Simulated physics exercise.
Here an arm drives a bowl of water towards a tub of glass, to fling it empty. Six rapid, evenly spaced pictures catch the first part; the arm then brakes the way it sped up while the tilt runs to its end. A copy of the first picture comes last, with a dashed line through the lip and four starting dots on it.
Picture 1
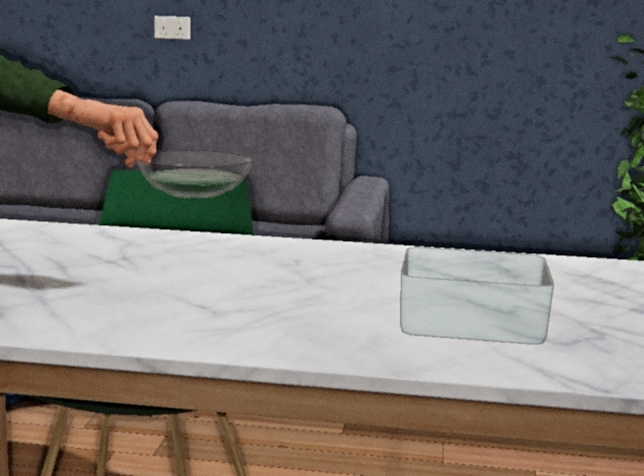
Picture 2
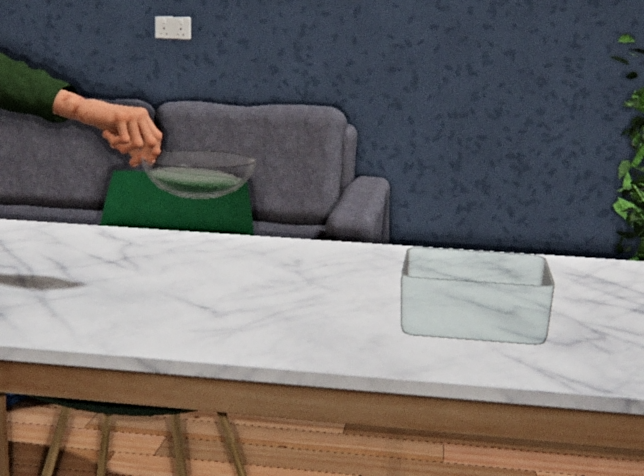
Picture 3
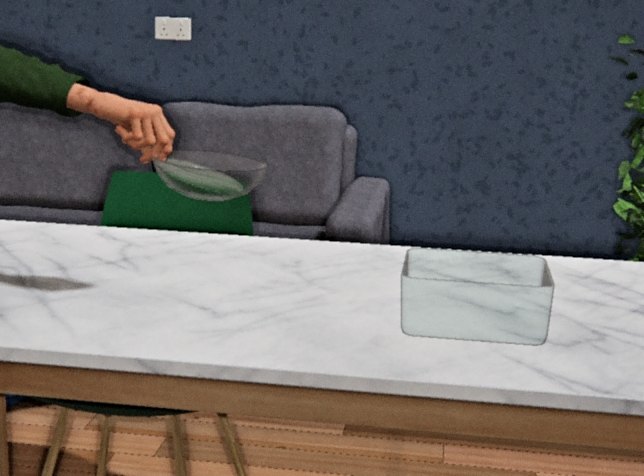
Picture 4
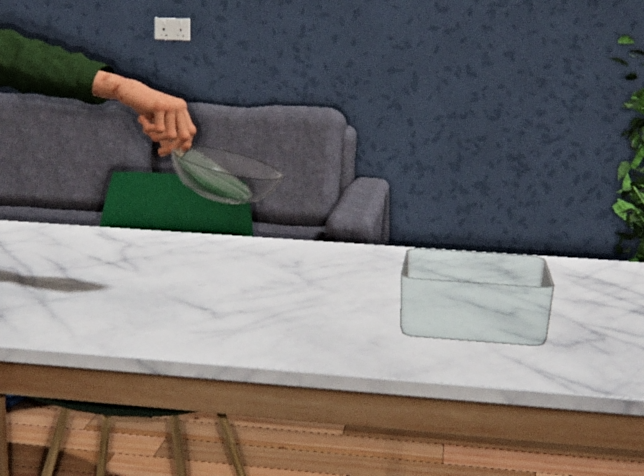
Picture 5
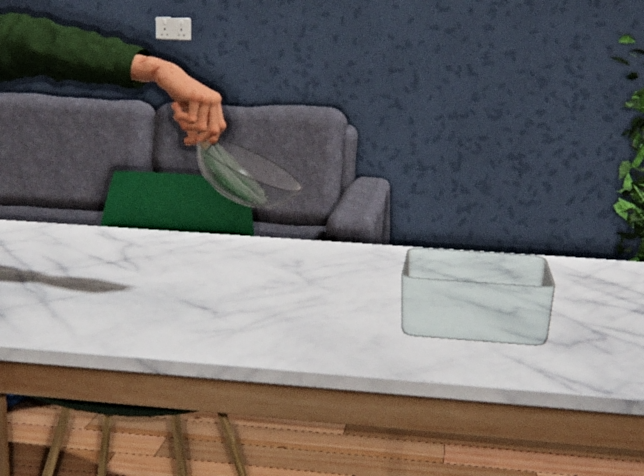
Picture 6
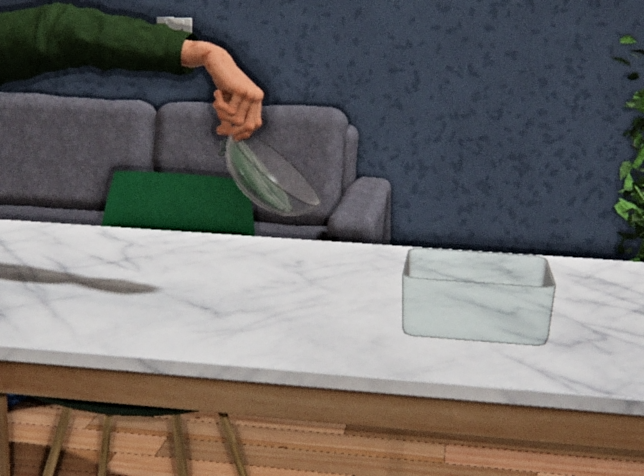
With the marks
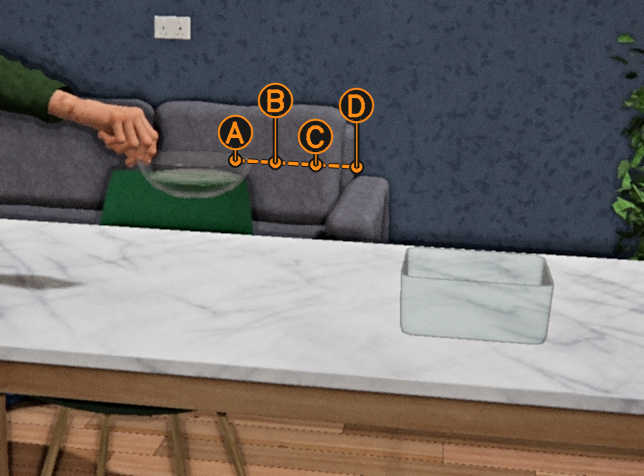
In a living room with a grey sofa behind a marble-topped counter, a green-sleeved arm holds a clear bowl upright, left of a glass tub. The hand moves slowly, then carries the bowl farther right, tilting it more and more steeply until water slips over its rim, still short of the tub.
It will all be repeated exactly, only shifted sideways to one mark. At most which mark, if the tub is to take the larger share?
Spot B just does it.
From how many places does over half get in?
Three of the four.
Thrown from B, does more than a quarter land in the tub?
Yes.
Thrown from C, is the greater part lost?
No.
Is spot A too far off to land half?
Yes, it does.
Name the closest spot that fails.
It is A.
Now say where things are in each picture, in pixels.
The first picture shows upright, lip at (248, 161); tub from (400, 333) to (546, 344); nothing has left yet.
The second picture shows upright, lip at (253, 161); nothing has left yet.
The third picture shows tipped about 5°, lip at (264, 167); nothing has left yet.
The fourth picture shows tipped about 13°, lip at (280, 176); nothing has left yet.
The fifth picture shows tipped about 24°, lip at (300, 188); water is over the rim, down to (195, 142).
The sixth picture shows tipped about 38°, lip at (319, 203); water is over the rim, down to (222, 154).
On the marked copy, A at (235, 160); B at (275, 162); C at (315, 164); D at (356, 167).
Choosing A, about 22 % lands in the tub, 66 % falls short and 12 % goes beside or beyond.
Choosing B, about 62 % lands in the tub, 16 % falls short and 22 % goes beside or beyond.
Choosing C, about 89 % lands in the tub, 9 % falls short.
Choosing D, about 83 % lands in the tub, 4 % falls short and 13 % goes beside or beyond.
